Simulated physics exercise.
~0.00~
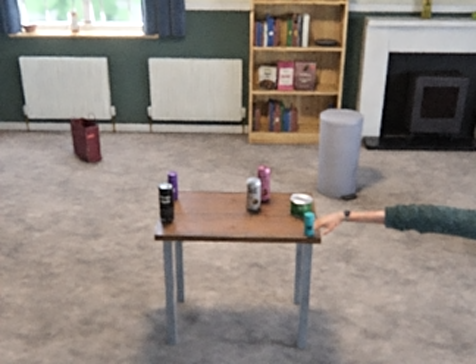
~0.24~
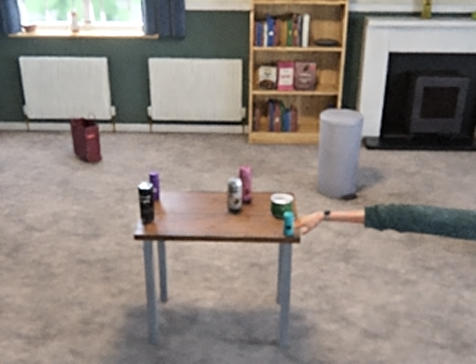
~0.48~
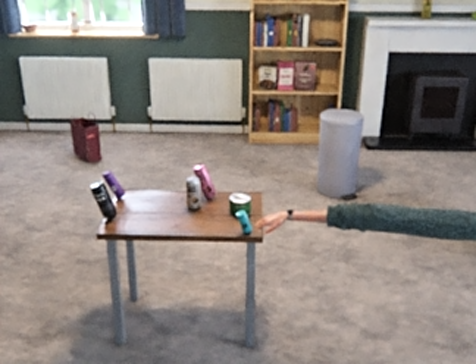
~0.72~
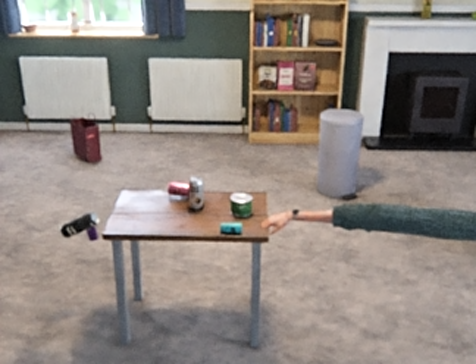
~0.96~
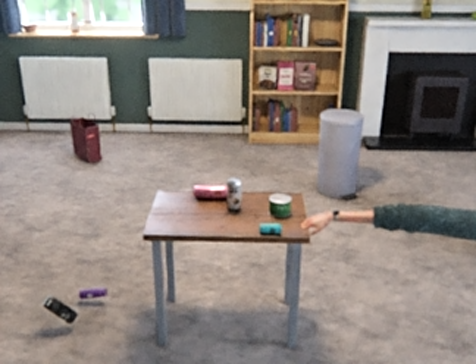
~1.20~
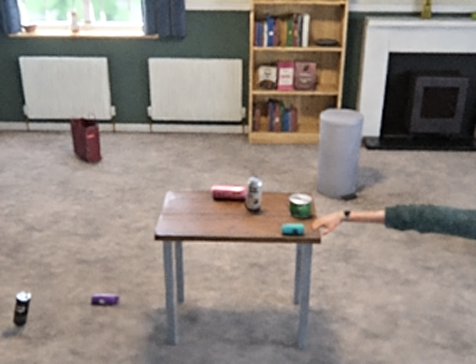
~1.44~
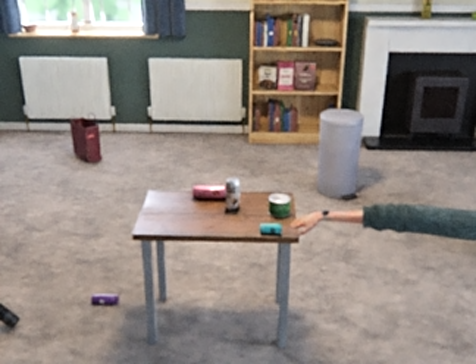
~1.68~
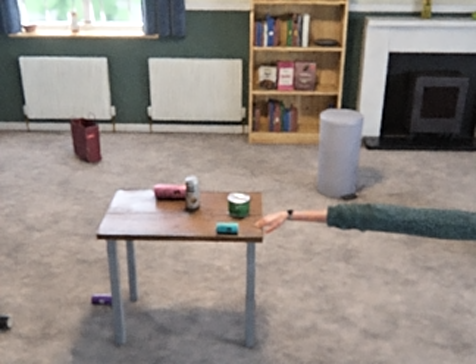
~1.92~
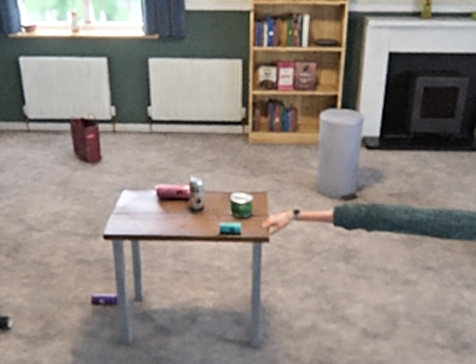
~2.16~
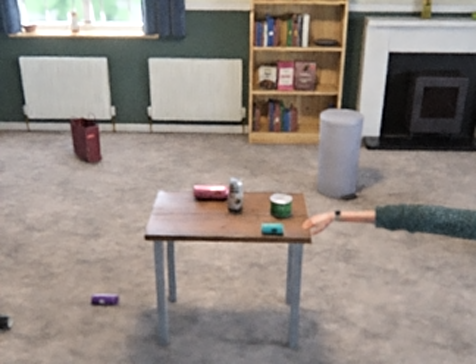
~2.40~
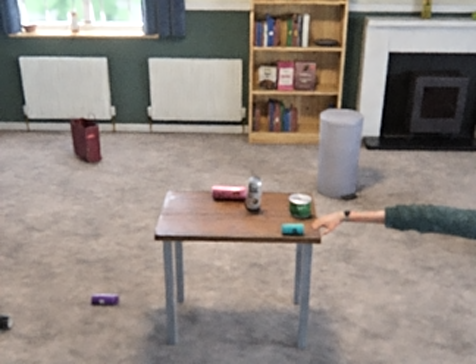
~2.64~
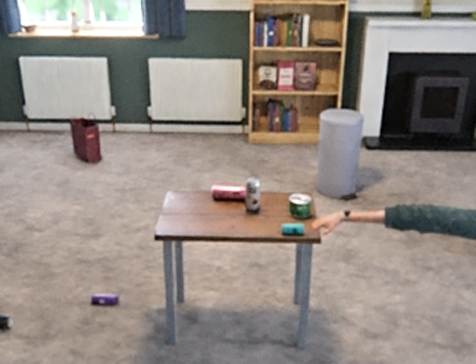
A small table holding several cans and tubs was pulled left by a hand, tipping four over and sending a black can and a purple container to the floor, then moved back and forth, ending at the right with a pink and a turquoise one lying on top.
